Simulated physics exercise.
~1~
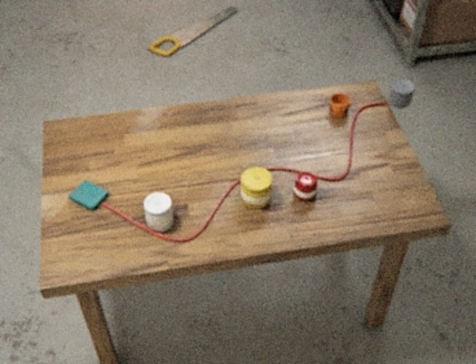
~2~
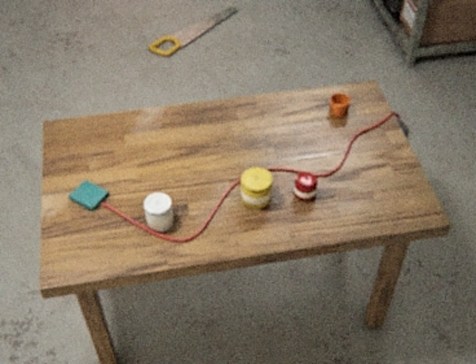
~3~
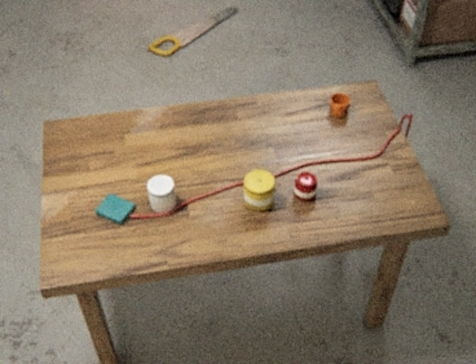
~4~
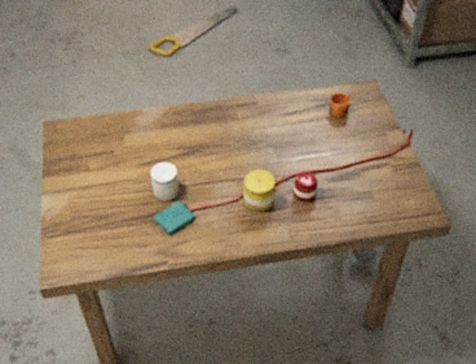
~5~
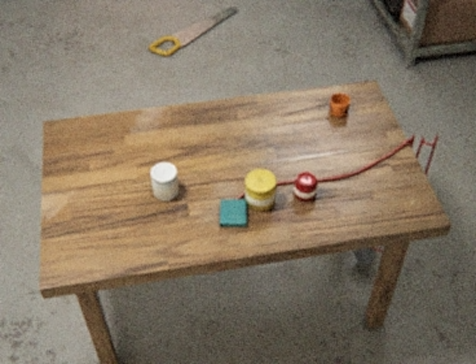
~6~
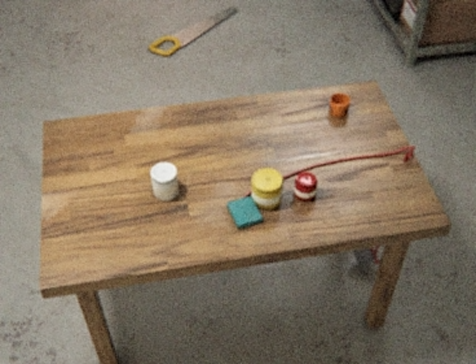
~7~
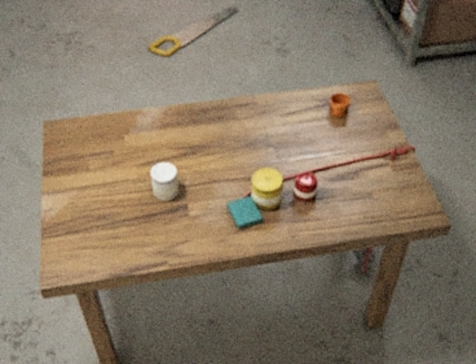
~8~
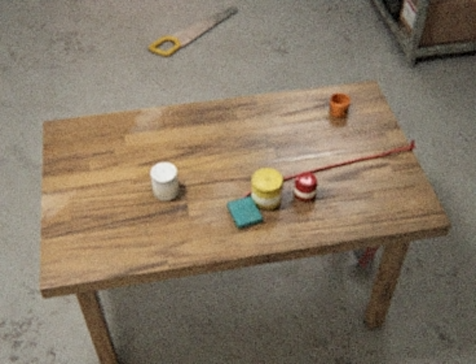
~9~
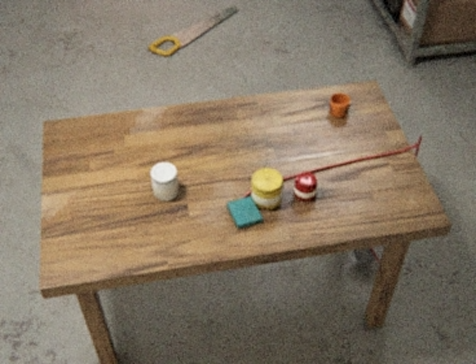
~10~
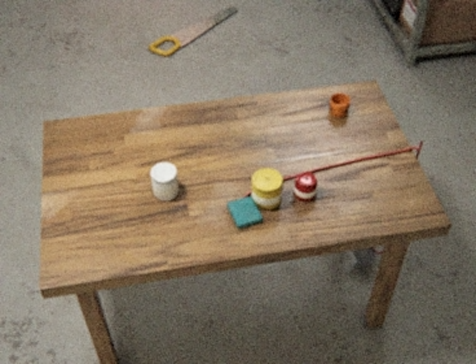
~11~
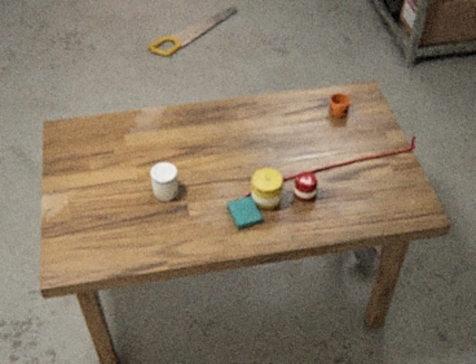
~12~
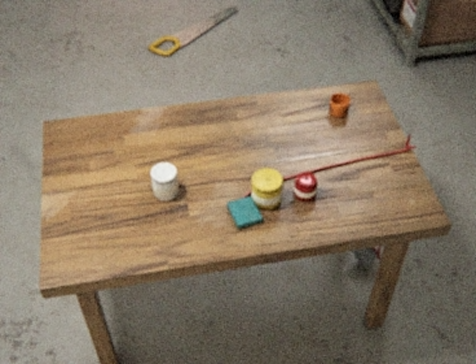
Grey cylinder tipping off a wooden table's right edge, its red cord dragging a teal block past a white tin to rest against a yellow tin.
